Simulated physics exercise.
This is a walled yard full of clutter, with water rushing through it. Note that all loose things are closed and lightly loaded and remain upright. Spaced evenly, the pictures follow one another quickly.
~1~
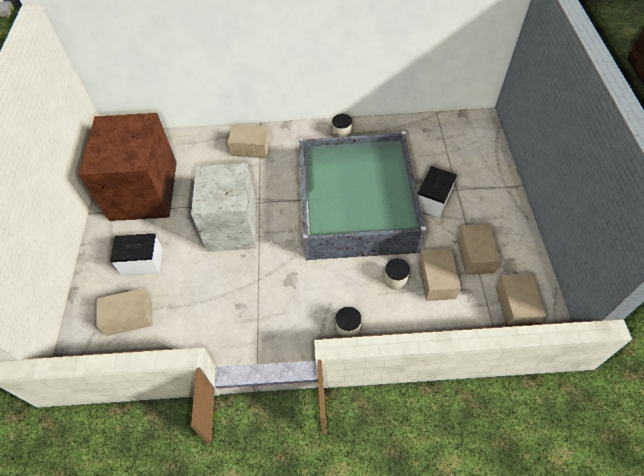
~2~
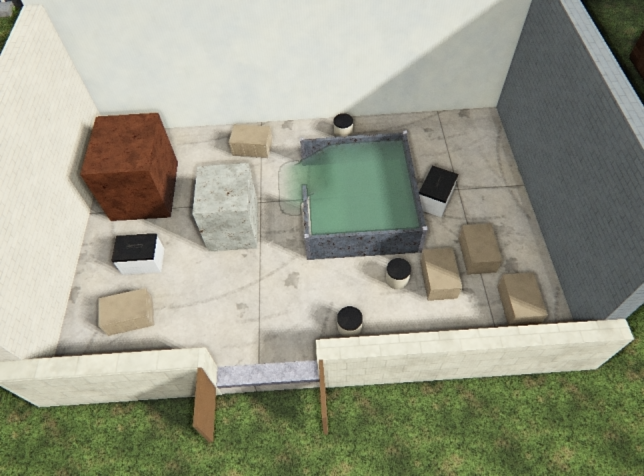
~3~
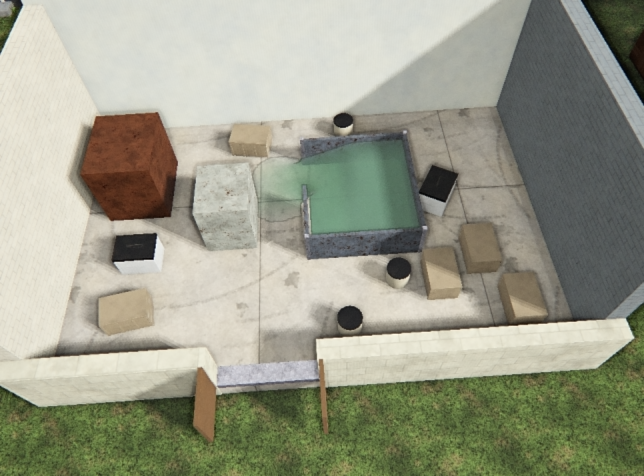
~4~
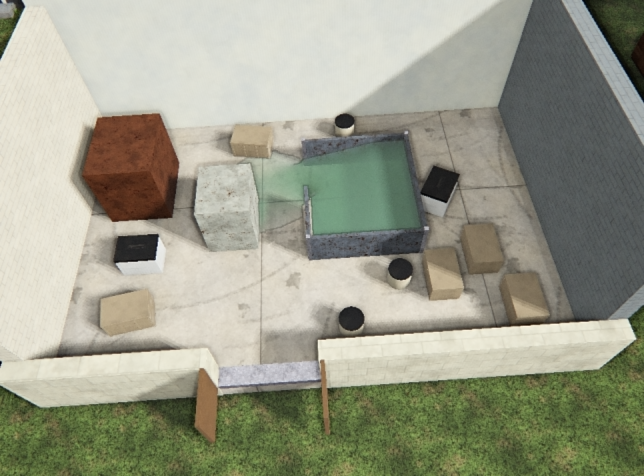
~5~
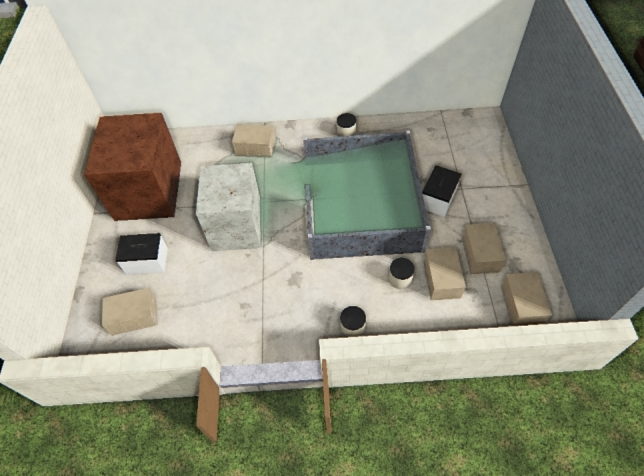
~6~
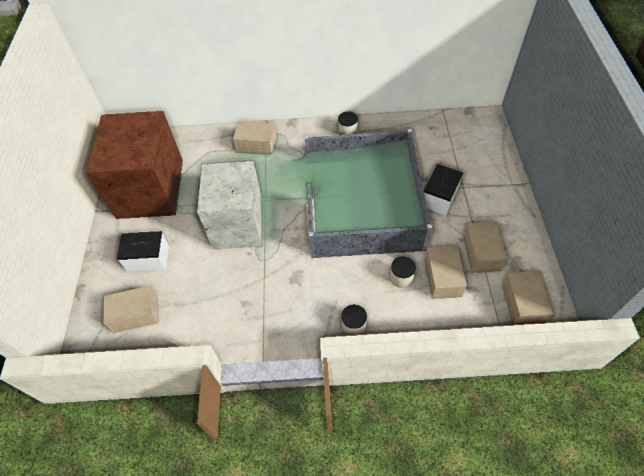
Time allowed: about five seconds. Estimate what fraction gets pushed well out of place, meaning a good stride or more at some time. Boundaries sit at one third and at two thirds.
So the part that moves far is short of the one-third mark.
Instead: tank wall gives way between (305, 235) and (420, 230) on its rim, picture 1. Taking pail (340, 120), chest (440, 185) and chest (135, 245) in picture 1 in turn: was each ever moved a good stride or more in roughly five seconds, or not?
Lab note - in sequence: Did not travel far; did not travel far; did not travel far.
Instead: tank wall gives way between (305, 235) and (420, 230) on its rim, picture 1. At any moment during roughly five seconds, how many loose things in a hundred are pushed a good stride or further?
I make it 60 per cent.
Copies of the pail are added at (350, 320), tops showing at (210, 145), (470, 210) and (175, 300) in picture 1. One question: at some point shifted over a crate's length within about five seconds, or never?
Each in turn: Pushed clear, stays in place, pushed clear.
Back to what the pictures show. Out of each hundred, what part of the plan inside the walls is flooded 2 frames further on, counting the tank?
Estimate: Close to 25 in a hundred.
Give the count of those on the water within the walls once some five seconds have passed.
I count 2.
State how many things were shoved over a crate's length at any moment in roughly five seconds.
I count 2 of them.
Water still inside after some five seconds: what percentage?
96 %.
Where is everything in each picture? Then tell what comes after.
The first picture shows a crate at (249, 134) rests on the ground; a pail at (349, 318) rests on the ground; 0 of 10 have shifted.
The second picture shows a crate at (250, 134) rests on the ground; a pail at (350, 318), on the bottom; 0 of 10 have shifted.
The third picture shows a crate at (250, 134), on the bottom; a pail at (350, 317), on the bottom; 0 of 10 have shifted.
The fourth picture shows a crate at (251, 135) rests on the ground; a pail at (352, 318), on the bottom; 0 of 10 have shifted.
The fifth picture shows a crate at (253, 134) rests on the ground; a pail at (353, 318), on the bottom; 0 of 10 have shifted.
The sixth picture shows a crate at (254, 131) rests on the ground; a pail at (354, 316), on the bottom; 0 of 10 have shifted.
A moment on, 0 of 10 are well off their spots; 0 afloat.
Next, 0 of 10 are well off their spots; 1 afloat.
Later, 0 of 10 are well off their spots; 0 afloat.
In the end, 2 of 10 are well off their spots, and 2 have been at some point; 2 afloat.
